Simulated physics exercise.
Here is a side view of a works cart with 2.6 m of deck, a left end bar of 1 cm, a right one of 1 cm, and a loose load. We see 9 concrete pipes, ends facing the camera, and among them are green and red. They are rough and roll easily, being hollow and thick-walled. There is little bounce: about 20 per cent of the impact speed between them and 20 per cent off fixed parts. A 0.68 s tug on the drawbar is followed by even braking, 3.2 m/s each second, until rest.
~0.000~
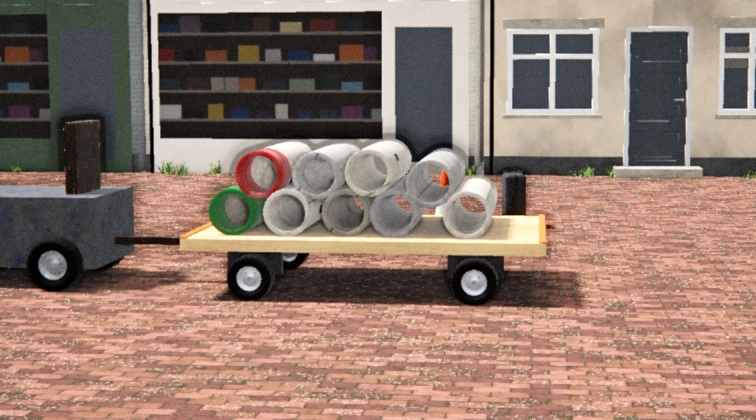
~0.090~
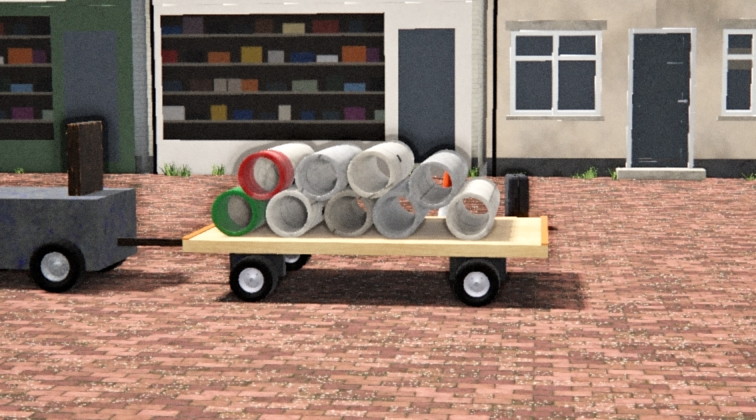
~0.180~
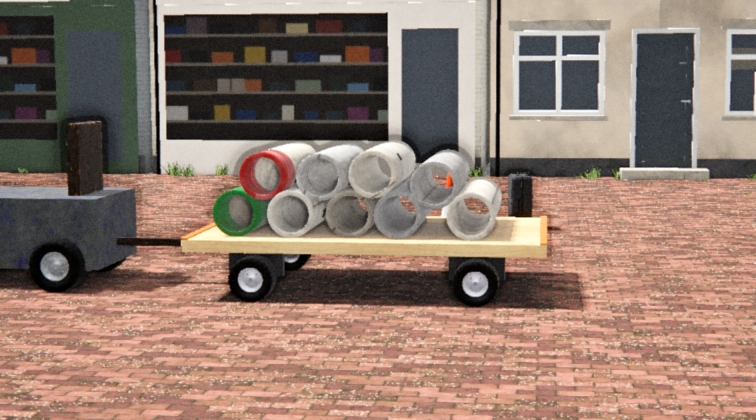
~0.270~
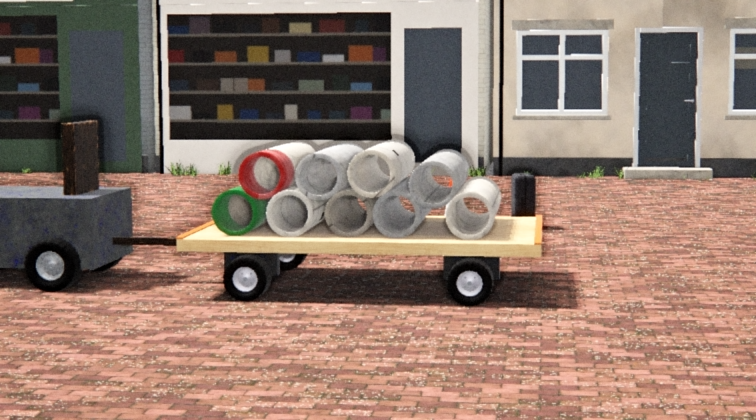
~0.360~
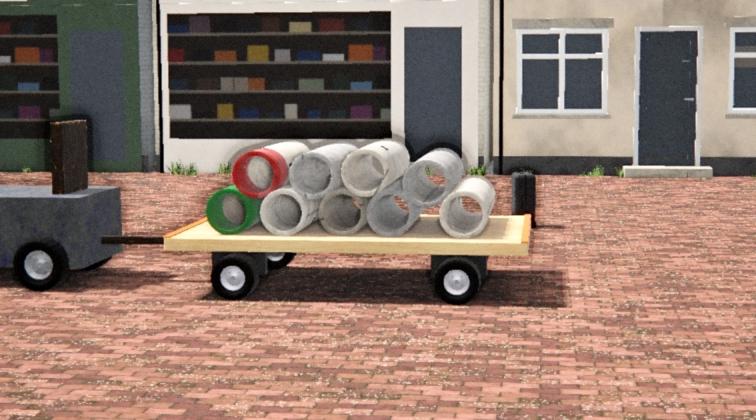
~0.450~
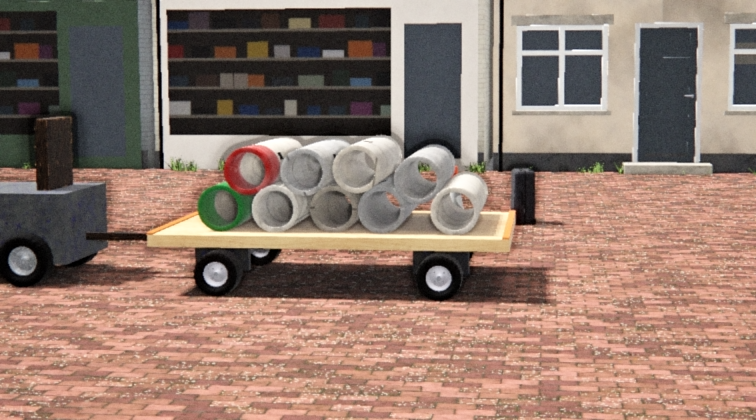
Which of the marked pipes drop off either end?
Green is going to keep riding, red is going to keep riding.
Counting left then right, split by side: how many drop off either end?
On the left it's 0, and on the right it's 2.
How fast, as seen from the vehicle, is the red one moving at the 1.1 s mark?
Speed: Around 0.6 m/s.
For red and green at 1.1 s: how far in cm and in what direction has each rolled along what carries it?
Red 80 cm right, green 80 cm right.
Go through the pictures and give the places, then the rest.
In the first frame, green at (231, 212), red at (258, 175); left bar at (183, 238); cart at rest; 5 of the 9 make up the bottom layer on the deck.
In the second frame, green at (234, 214), red at (261, 176); left bar at (185, 239); cart moving left at 0.2 m/s.
In the third frame, green at (235, 214), red at (262, 176); left bar at (184, 239); cart moving left at 0.5 m/s.
In the fourth frame, green at (234, 213), red at (261, 176); left bar at (179, 238); cart moving left at 0.9 m/s.
In the fifth frame, green at (228, 212), red at (255, 175); left bar at (167, 237); cart moving left at 1.2 m/s.
In the sixth frame, green at (220, 209), red at (246, 171); left bar at (150, 233); cart moving left at 1.6 m/s.
After 1.1 s, green is on the deck, 110 cm from the left bar, rolling right along the cart; red is up on others, 120 cm from the right bar, rolling right along the cart; 2 gone from the cart.
After 1.8 s, green is on the deck, 115 cm from the left bar, rolling left along the cart; red is up on others, 115 cm from the right bar, rolling left along the cart; 2 gone from the cart.
At rest (2.6 s), green is on the deck, 110 cm from the left bar; red is up on others, 120 cm from the right bar; 2 gone from the cart.
